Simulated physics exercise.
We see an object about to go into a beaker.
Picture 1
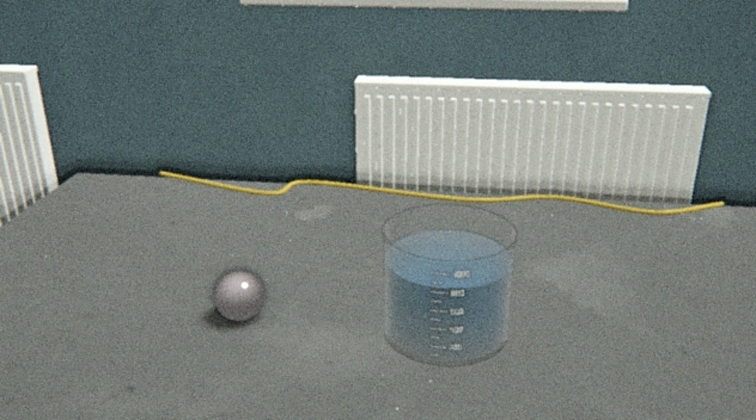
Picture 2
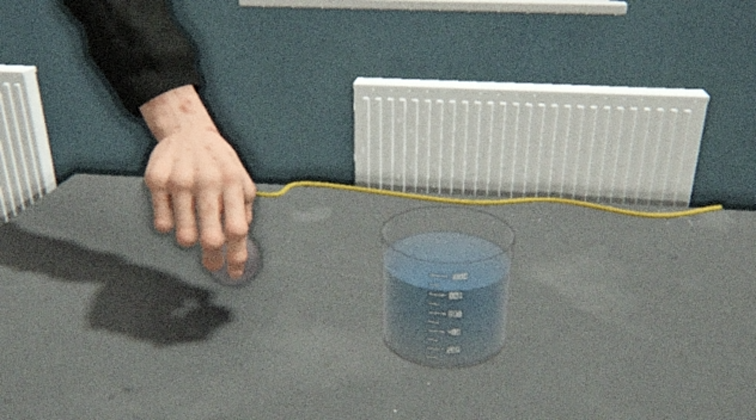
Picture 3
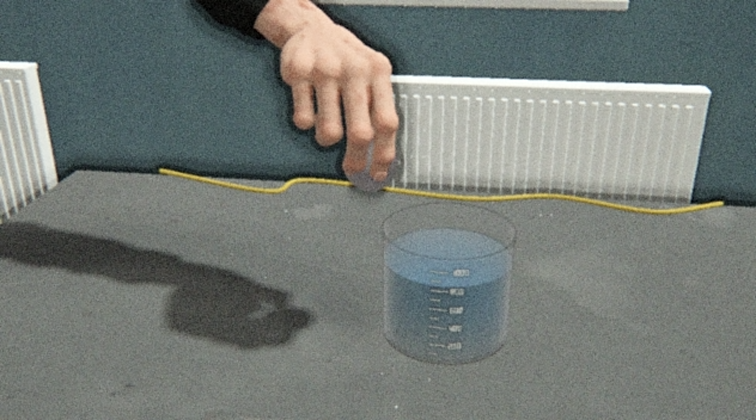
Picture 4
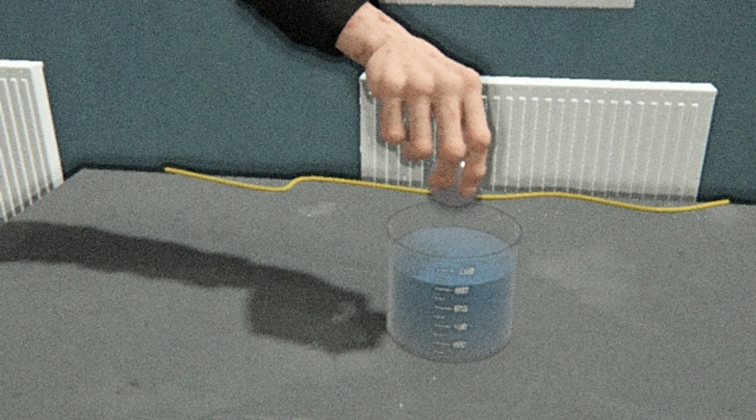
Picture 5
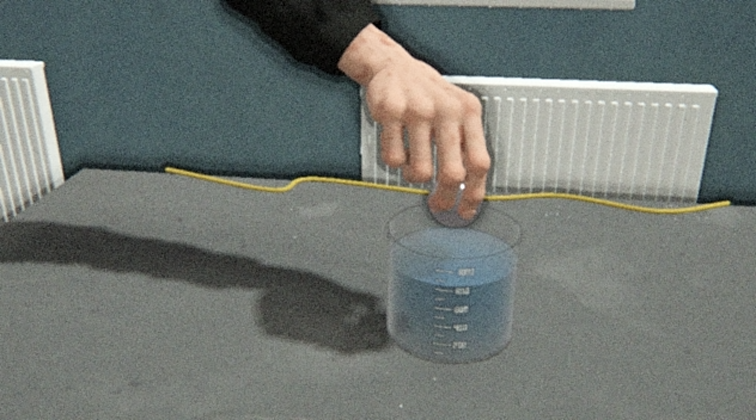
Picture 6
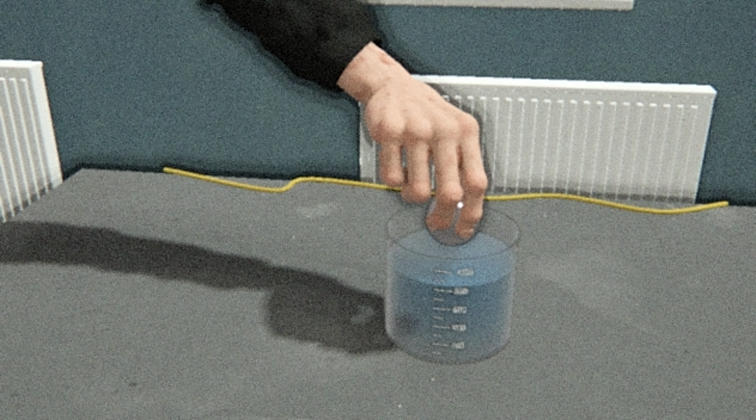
On a grey tabletop in front of a white radiator, a shiny metal ball sits to the left of a clear beaker of blue liquid. A hand reaches in, picks up the ball and carries it right until it is above the beaker, then lowers it to just over the liquid's surface.
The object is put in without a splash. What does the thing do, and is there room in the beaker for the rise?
In the water it goes to the bottom. The beaker has room for it.
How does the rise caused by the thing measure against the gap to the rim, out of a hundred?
Close to 20 %.
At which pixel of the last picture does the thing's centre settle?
Close to (449, 303).
Next, the steel ball enters the water; the beaker is about three quarters full.
After that, the steel ball goes on down; the beaker is about three quarters full.
Finally, the steel ball has sunk; the beaker is about three quarters full; the top is dry.
